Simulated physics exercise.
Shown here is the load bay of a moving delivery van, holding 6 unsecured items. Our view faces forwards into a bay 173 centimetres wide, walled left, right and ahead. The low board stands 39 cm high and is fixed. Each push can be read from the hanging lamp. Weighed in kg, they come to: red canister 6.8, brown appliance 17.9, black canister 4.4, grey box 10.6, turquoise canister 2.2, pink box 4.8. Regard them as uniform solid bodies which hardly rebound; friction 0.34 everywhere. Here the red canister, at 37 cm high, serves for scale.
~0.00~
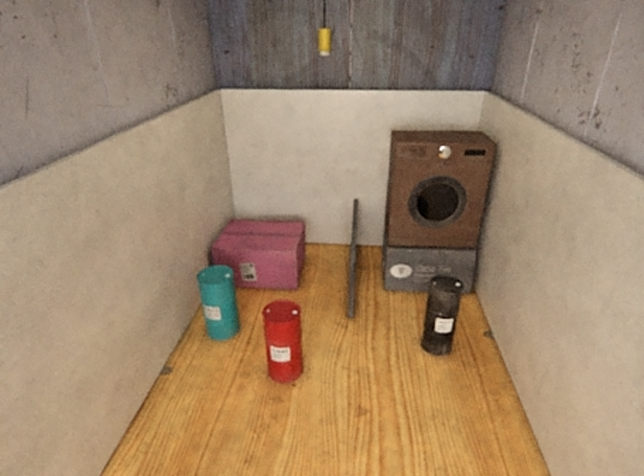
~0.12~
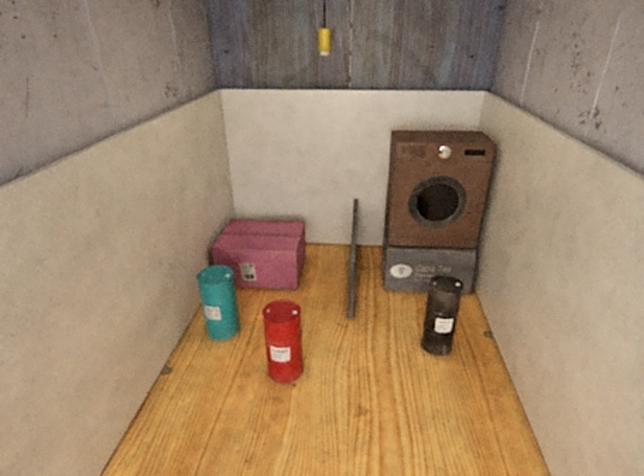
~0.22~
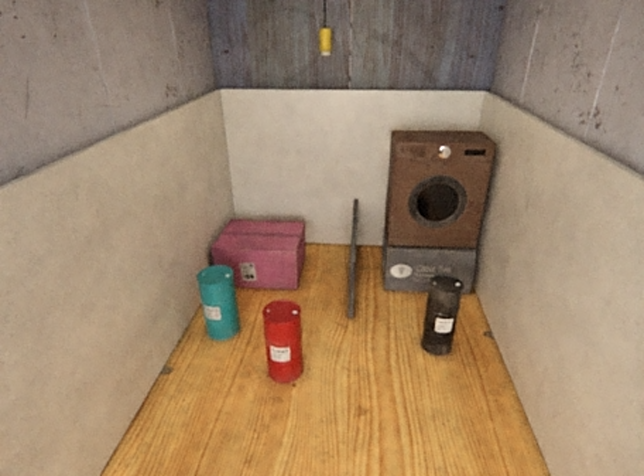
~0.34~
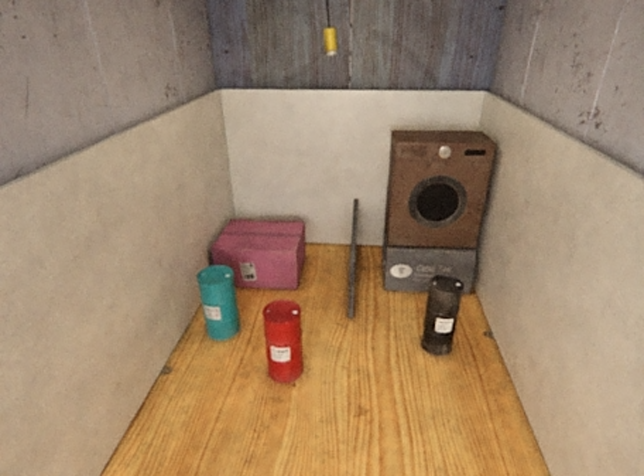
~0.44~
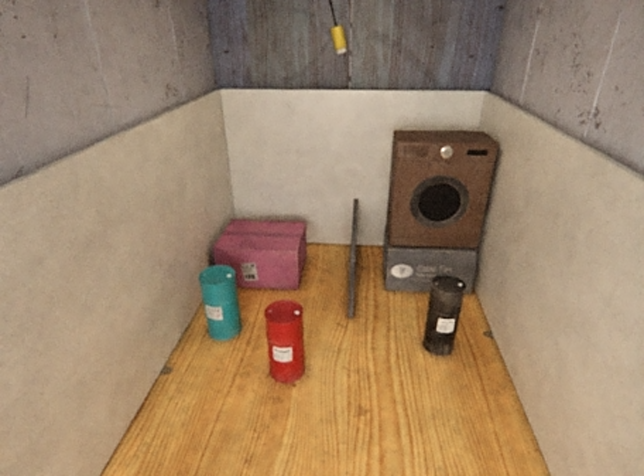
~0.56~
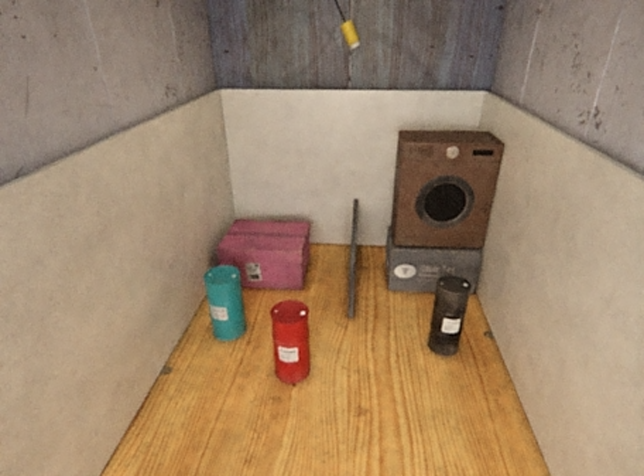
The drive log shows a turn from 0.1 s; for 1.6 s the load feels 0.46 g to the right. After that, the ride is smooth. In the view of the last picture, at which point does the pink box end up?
(311, 255).
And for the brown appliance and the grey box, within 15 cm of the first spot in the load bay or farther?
First the brown appliance: It stays in position; then the grey box: It stays in position.
After 0.86 s, load feels 0.46 g right; pink box moved 17 cm near (287, 254); black canister moved 17 cm; red canister moved 18 cm.
After 1.06 s, load feels 0.46 g right; pink box moved 33 cm near (309, 255); red canister moved 33 cm; turquoise canister moved 33 cm.
After 1.36 s, load feels 0.46 g right; pink box moved 34 cm near (311, 255); red canister 8° off upright; turquoise canister moved 65 cm.
After 1.76 s, smooth; pink box moved 34 cm near (311, 255); red canister 33° off upright; turquoise canister 10° off upright.
In the end (4.5 s), not toppled but over 15 cm from the start, red canister, black canister, turquoise canister and pink box; the other 2 under 15 cm from the start. In the last view, pink box near (311, 255).
